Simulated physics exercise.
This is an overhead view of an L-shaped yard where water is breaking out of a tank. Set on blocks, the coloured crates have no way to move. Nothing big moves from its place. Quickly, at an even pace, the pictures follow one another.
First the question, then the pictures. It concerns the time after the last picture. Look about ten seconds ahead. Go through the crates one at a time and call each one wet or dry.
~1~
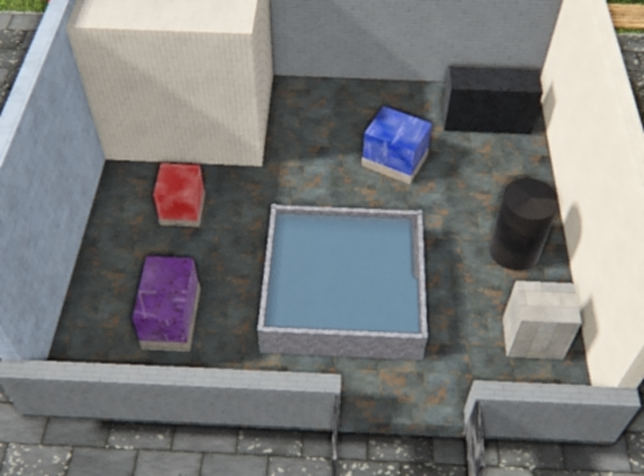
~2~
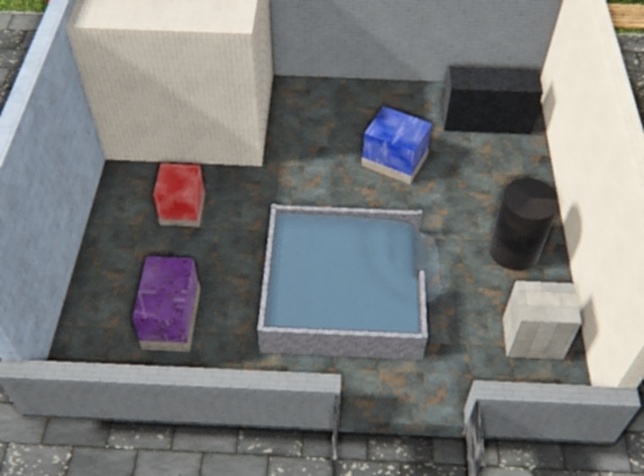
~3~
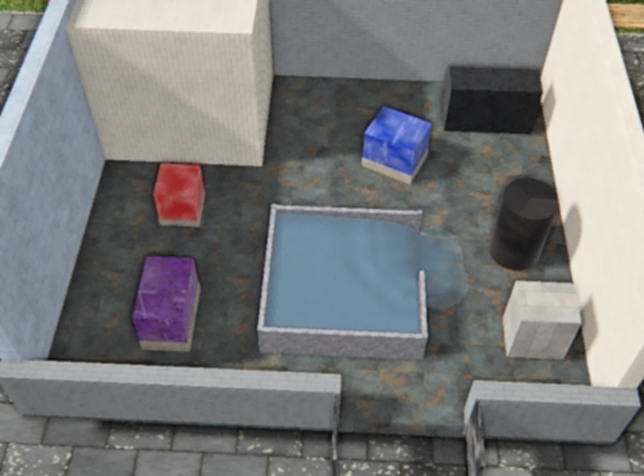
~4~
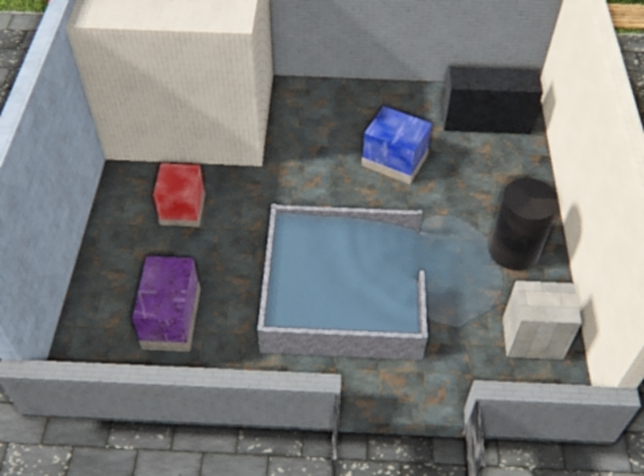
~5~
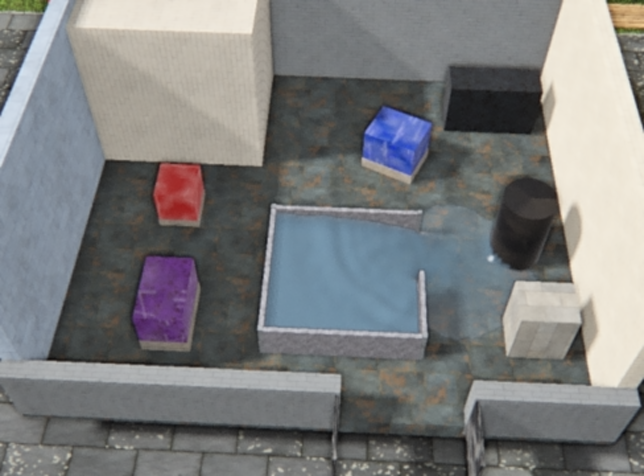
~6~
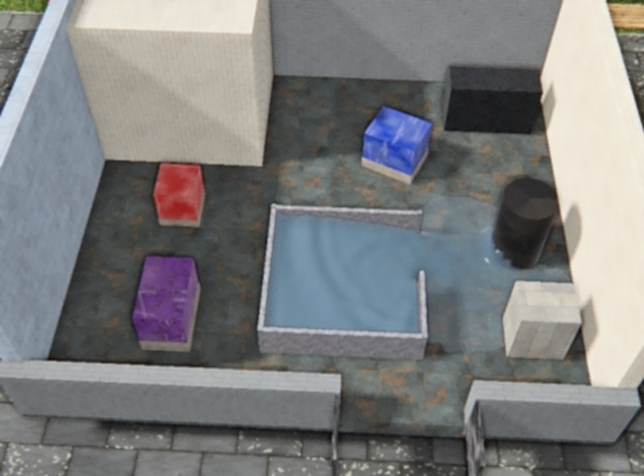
The purple crate is dry. The red crate is dry. The blue crate is dry.
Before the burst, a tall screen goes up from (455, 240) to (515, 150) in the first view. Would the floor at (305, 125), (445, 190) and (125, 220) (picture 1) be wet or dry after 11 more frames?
As listed: No water, wet, not flooded.
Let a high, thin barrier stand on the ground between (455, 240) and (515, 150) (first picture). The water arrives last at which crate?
Red crate.
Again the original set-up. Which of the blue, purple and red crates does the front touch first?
That would be the blue crate.
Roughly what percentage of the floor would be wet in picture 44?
It comes to 60 per cent.
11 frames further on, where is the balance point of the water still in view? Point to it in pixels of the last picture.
Around (401, 276).
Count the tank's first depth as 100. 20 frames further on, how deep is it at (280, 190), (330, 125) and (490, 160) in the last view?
Estimate: 0, 0, 18 %.
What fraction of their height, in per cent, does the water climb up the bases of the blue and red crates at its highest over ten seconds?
Close to 70 per cent, and close to 20 per cent, in that order.
A moment on, water covers 15 % of the floor; the purple crate not reached, the red crate not reached, the blue crate not reached.
Next, water covers 25 % of the floor; the purple crate not reached, the red crate not reached, the blue crate not reached.
Then, water covers 35 % of the floor; the purple crate not reached, the red crate not reached, the blue crate water round its plinth.
Later, water covers 60 % of the floor; the purple crate water round its plinth, the red crate not reached, the blue crate water round its plinth.
In the end, water covers 85 % of the floor; the purple crate stayed above the water, the red crate stayed above the water, the blue crate stayed above the water.
